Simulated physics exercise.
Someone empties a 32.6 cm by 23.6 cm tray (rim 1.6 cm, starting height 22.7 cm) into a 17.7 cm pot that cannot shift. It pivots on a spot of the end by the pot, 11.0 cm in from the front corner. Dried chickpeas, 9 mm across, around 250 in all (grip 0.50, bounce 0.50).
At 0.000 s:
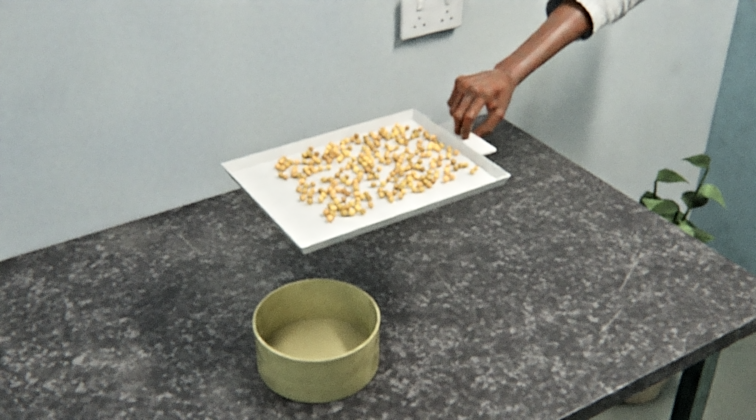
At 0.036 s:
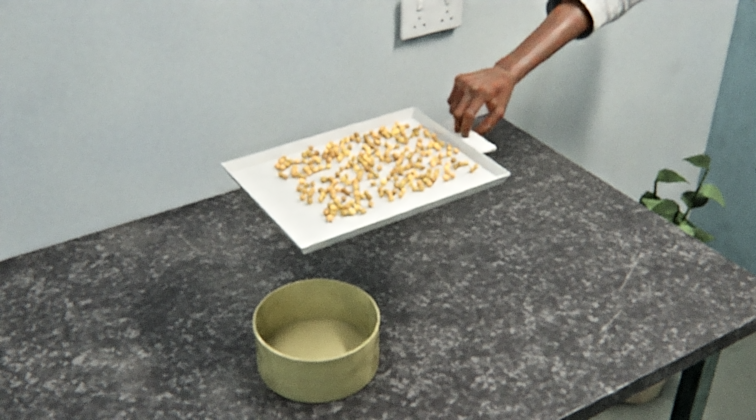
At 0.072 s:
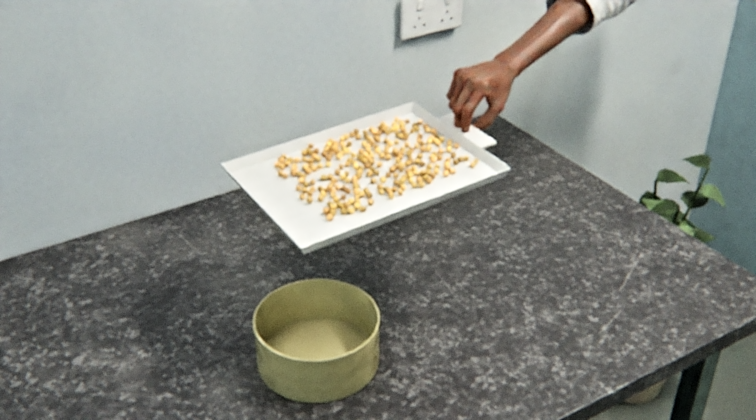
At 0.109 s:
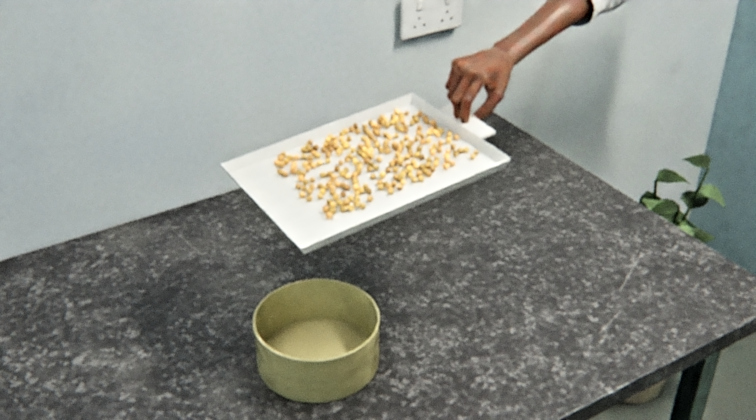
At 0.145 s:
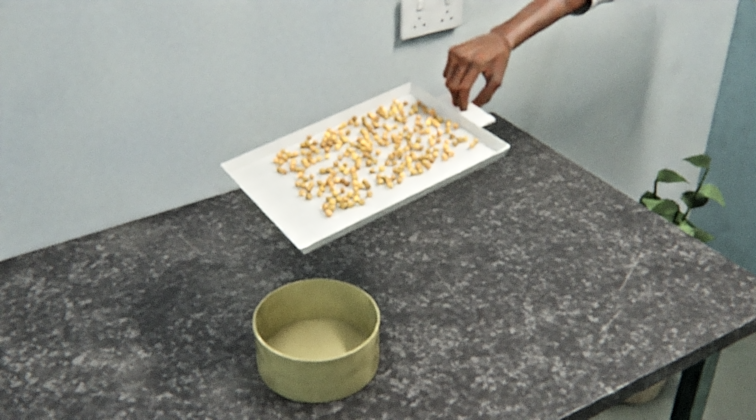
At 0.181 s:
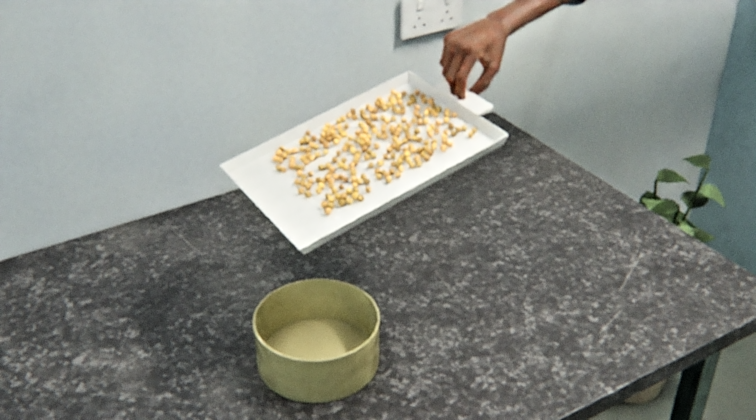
On a dark speckled table, a hand raises the right end of a white tray of chickpeas.
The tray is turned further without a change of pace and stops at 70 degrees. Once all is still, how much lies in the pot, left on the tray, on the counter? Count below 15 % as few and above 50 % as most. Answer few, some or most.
Pot few, tray some, counter most.
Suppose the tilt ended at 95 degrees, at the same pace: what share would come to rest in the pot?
In that case some 10 per cent.
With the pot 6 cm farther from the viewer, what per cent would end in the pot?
In that case some 5 per cent.
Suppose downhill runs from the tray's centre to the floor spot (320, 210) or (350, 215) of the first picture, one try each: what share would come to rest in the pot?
Some 35 and 75 per cent.
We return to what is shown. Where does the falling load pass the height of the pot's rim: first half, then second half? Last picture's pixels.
First near (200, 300), later near (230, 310).
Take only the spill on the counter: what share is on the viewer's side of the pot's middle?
Roughly 20 per cent.
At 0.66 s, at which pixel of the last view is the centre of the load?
Near (260, 191).
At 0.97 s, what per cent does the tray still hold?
Some 30 per cent of the load.
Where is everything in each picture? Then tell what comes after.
Tray tilt 0 degrees, front corners at (304, 243) and (504, 174); middle of the pieces at (372, 166); pot at (317, 317), in the first frame.
Tray tilt 1 degrees, front corners at (304, 243) and (504, 173); middle of the pieces at (372, 165), in the second frame.
Tray tilt 2 degrees, front corners at (303, 243) and (504, 167); middle of the pieces at (372, 162), in the third frame.
Tray tilt 5 degrees, front corners at (303, 244) and (504, 158), lowest corner left front; middle of the pieces at (371, 157), in the fourth frame.
Tray tilt 9 degrees, front corners at (302, 244) and (503, 146), lowest corner left front; middle of the pieces at (370, 150), in the fifth frame.
Tray tilt 12 degrees, front corners at (301, 244) and (502, 134), lowest corner left front; middle of the pieces at (369, 144); pot at (317, 317). The tray's pace is about 100 degrees a second, in the sixth frame.
After 0.47 s, tilt 41 degrees; the tray holds 100 %, the pot 0 %.
Then, at 0.66 s, tilt 60 degrees; the tray holds 95 %, the pot 0 %.
After 0.97 s, tilt 70 degrees; the tray holds 30 %, the pot 0 %.
At rest (1.8 s), pot 5 %, tray 30 %, counter 70 %.
